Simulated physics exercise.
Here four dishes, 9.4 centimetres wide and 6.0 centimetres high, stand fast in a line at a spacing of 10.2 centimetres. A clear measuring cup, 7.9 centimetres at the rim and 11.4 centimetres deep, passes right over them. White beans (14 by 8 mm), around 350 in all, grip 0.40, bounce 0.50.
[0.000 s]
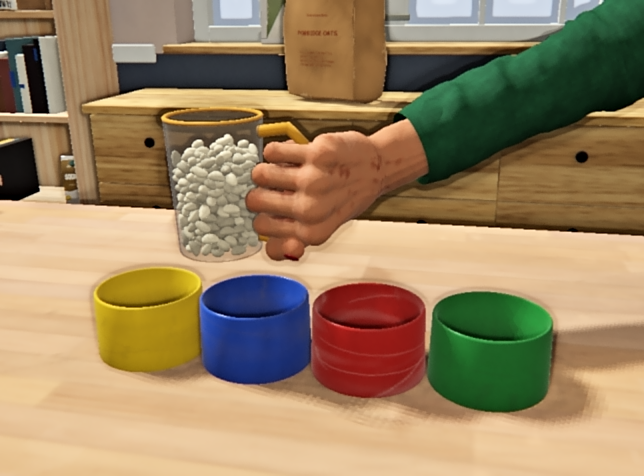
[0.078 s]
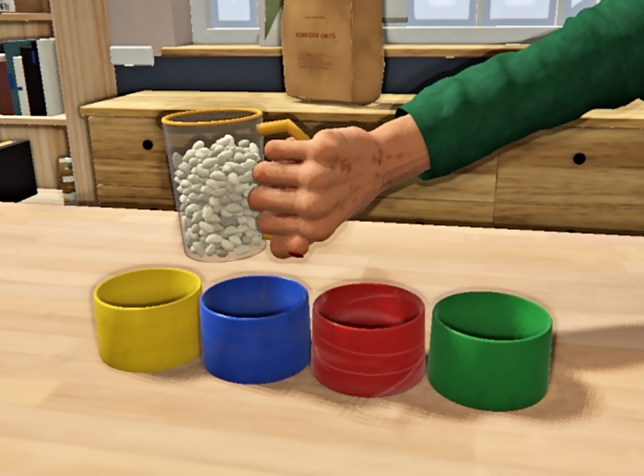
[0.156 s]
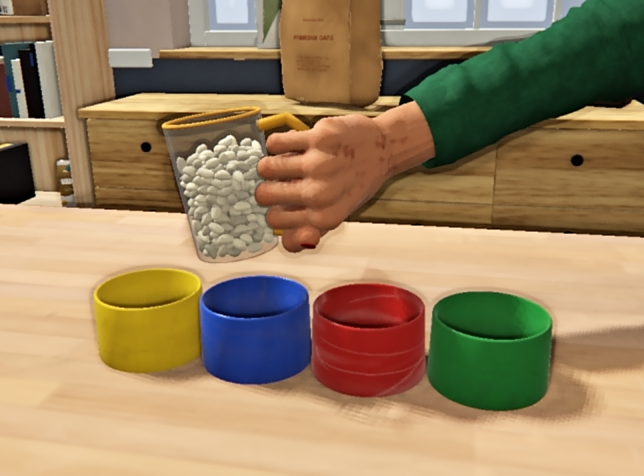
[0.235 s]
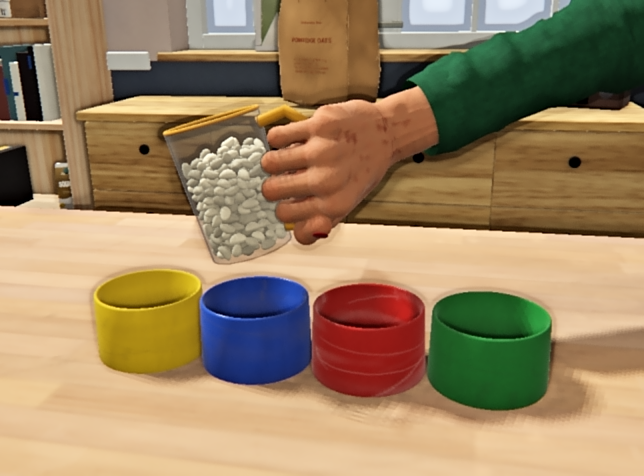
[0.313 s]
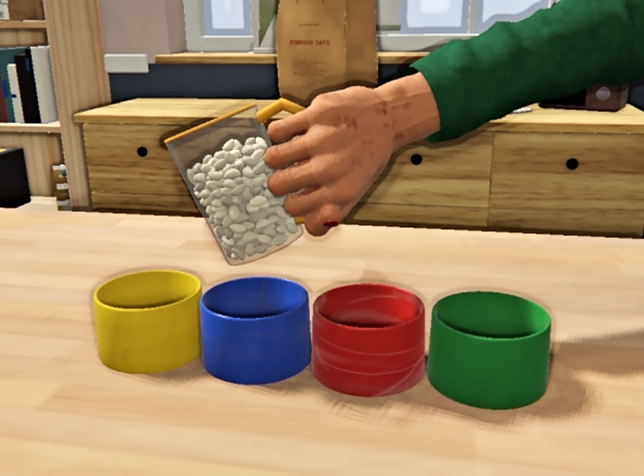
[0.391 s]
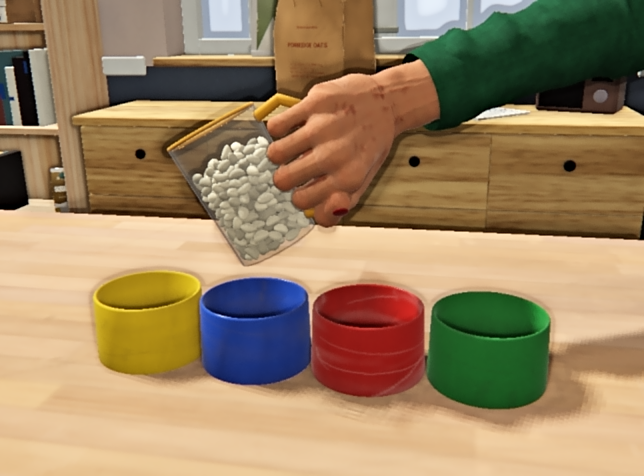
A hand in a green sleeve gradually tilting a clear cup of white beans leftward above yellow, blue, red and green dishes.
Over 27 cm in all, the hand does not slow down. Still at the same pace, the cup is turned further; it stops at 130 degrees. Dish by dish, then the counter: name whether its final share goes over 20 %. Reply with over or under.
Red under, blue over, green under, yellow under, counter under.
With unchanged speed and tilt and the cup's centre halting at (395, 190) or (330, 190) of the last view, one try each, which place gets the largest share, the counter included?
Largest portions, in order: Blue and blue.
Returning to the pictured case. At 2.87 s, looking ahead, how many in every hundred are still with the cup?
0 per cent.
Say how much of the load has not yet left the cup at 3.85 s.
Estimate: Around 0 % of the load.
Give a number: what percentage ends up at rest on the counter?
Close to 10 %, more or less.
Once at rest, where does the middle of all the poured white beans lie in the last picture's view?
I'd put it at about (261, 329).
After 1.88 s, tilt 130 degrees; cup holds 0 %, red 5 %, blue 90 %.
After 2.87 s, tilt 130 degrees; cup holds 0 %, red 5 %, blue 90 %.
After 3.85 s, tilt 130 degrees; cup holds 0 %, red 5 %, blue 90 %.
At rest (4.2 s), red 5 %, blue 90 %, green 0 %, yellow 0 %, counter 10 %.
